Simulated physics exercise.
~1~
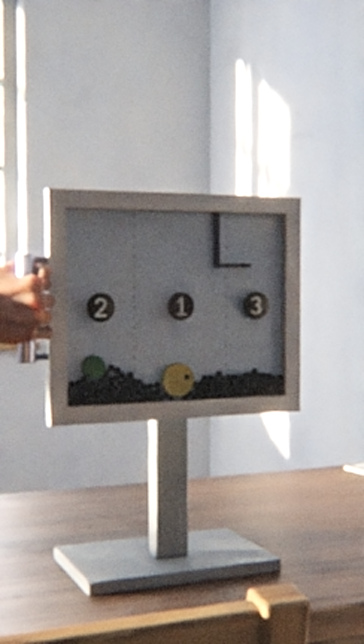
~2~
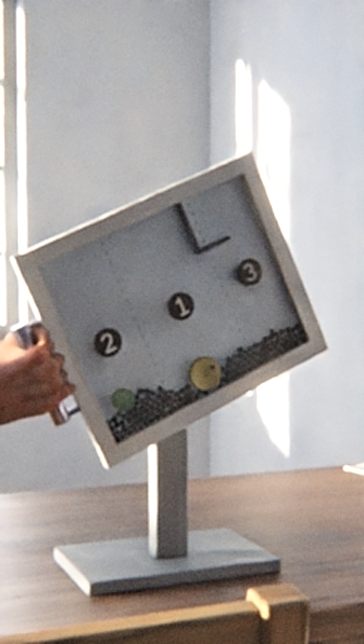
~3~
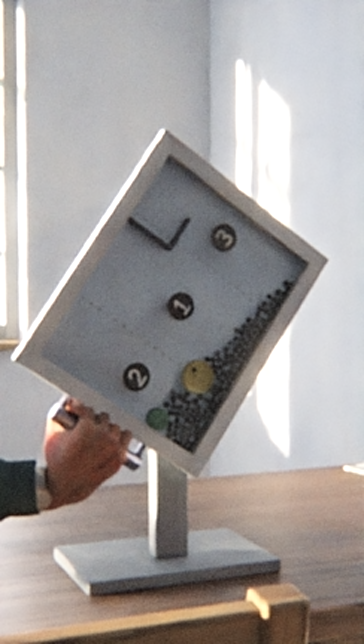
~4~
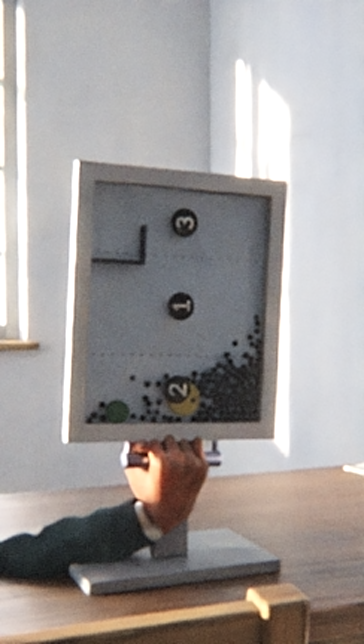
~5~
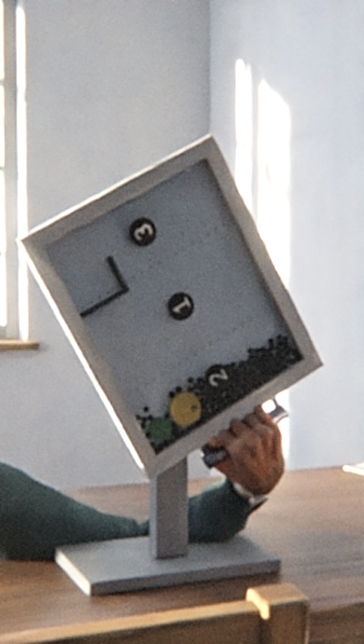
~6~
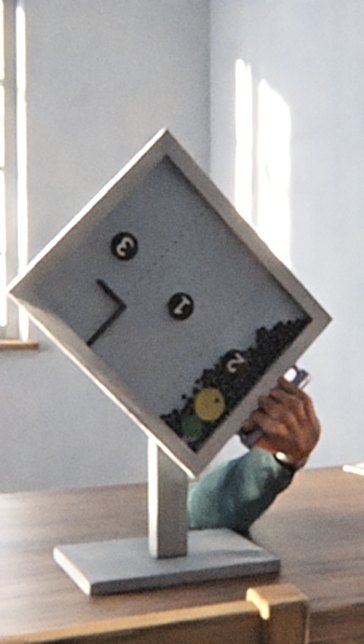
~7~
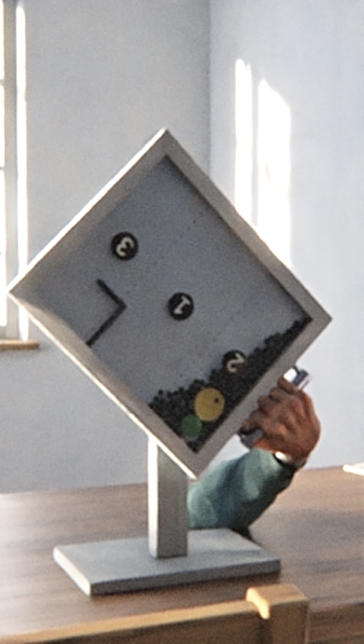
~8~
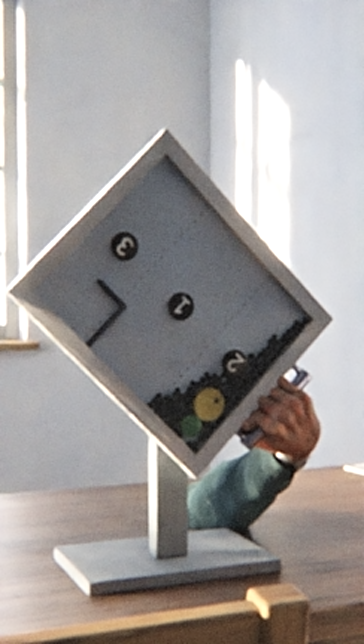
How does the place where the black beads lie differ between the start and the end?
At the start the beads lay along the bottom of the upright box, below all three numbers. At the end they were further to the right, piled along the lower right side of the tilted box, around number two.
